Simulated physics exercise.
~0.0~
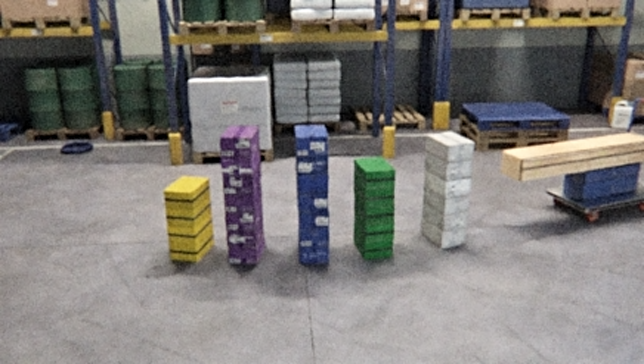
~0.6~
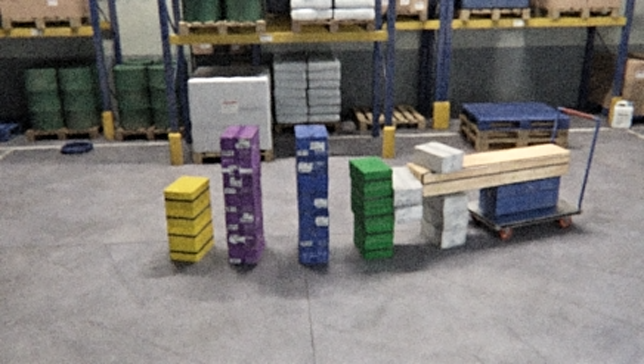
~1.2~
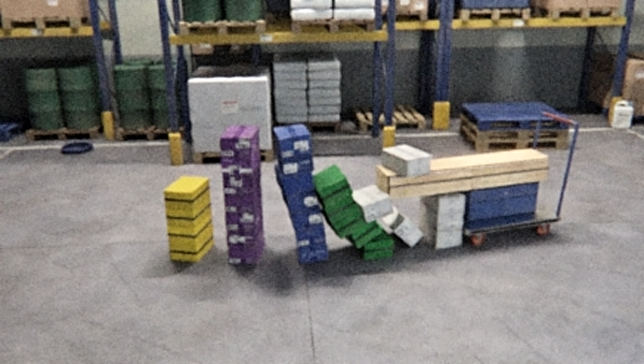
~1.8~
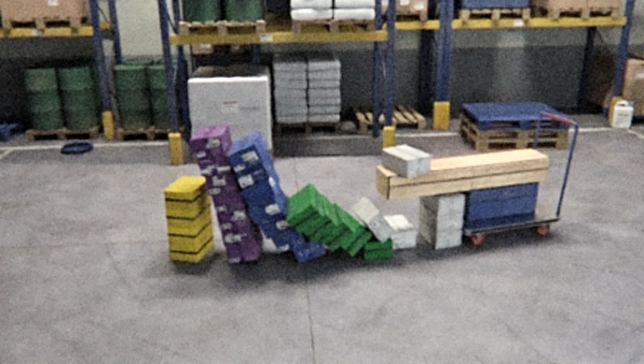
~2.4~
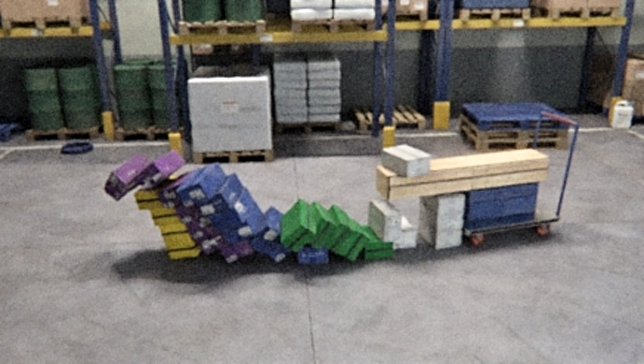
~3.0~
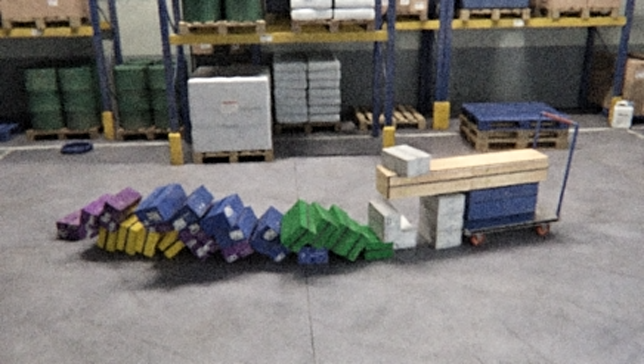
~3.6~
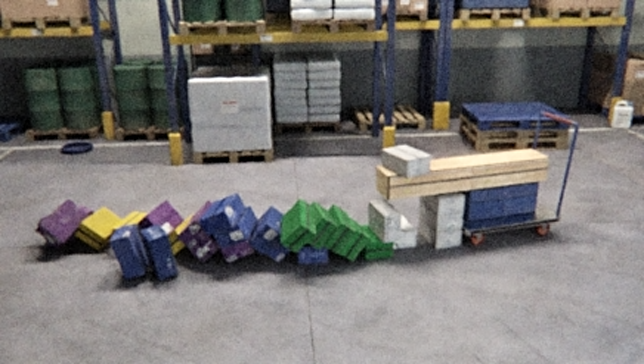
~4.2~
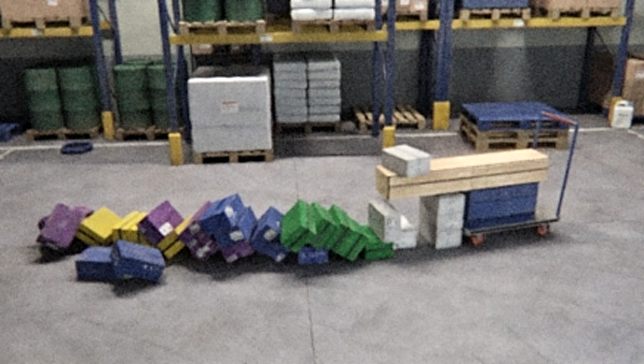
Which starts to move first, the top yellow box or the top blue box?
The top blue box starts to move first, leaning left while the yellow stack still stands untouched. The top yellow box shifts only later.
